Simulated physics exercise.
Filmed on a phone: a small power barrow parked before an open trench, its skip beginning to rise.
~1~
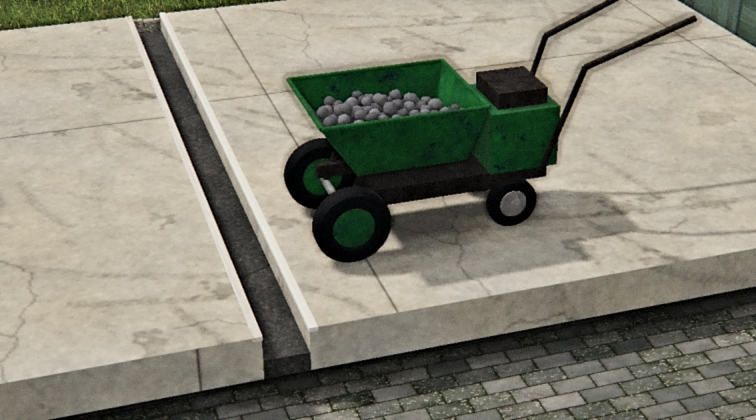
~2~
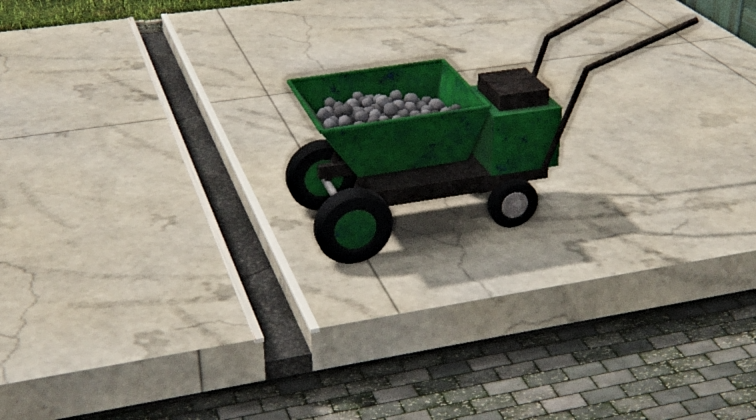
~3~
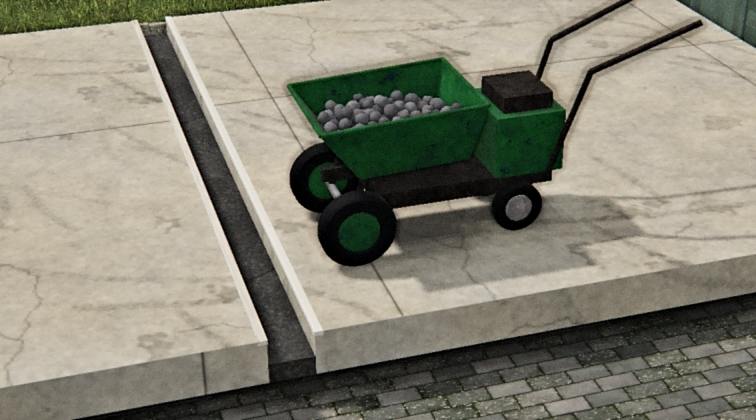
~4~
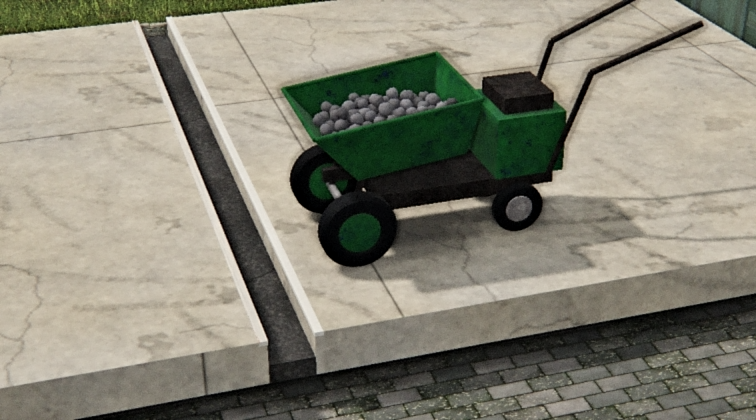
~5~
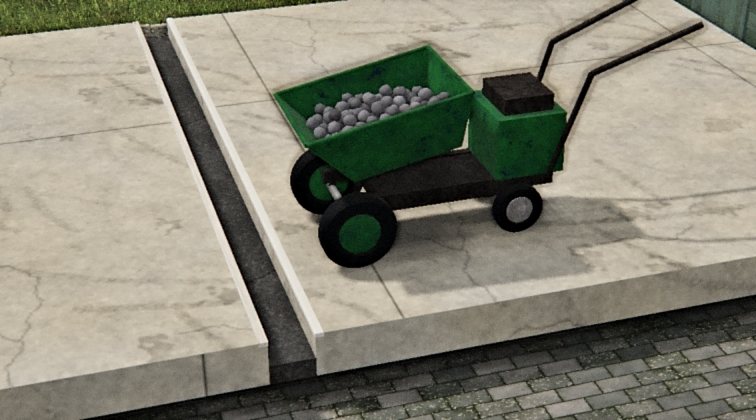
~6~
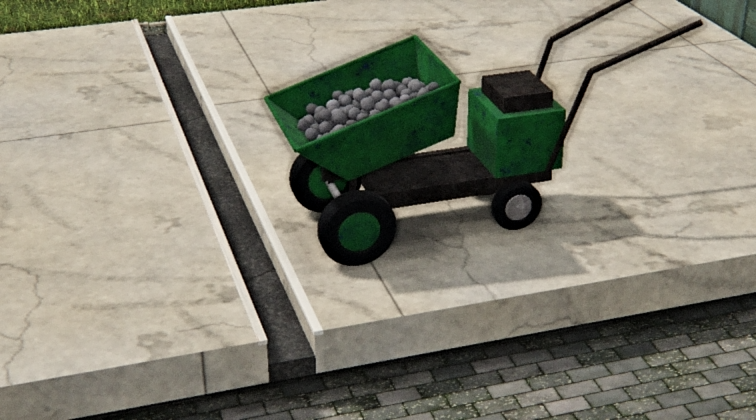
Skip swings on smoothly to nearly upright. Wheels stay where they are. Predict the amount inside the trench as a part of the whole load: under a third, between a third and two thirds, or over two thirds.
Watching that, the trench's share sits in the lowest third, below one-third of the load.
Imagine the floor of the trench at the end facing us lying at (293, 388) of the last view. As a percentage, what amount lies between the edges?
About 10 percent.
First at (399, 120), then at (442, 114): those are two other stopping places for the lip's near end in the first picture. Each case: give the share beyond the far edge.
0 and 0 percent, in that order.
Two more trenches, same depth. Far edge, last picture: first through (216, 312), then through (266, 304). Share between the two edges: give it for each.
Lab note: Case 1 around 60 %, case 2 0 %.
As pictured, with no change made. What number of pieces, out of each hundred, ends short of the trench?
0 per cent.
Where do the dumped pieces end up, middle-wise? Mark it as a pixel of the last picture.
Close to (190, 252), more or less.
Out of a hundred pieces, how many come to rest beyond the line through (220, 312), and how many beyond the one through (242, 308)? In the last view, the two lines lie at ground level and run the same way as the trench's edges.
Roughly 60 per cent, then roughly 80 per cent.
Just after the last frame, skip tipped steeply; every one in the skip.
A moment on, skip tipped right over; almost all in the skip; about a tenth beyond it; just a few falling.
Further on, skip tipped right over; roughly a quarter in the skip; just a few in or heaped over the trench; the larger part beyond it.
When it is over, skip tipped right over; about a tenth in the skip; about a tenth in or heaped over the trench; the larger part beyond it.
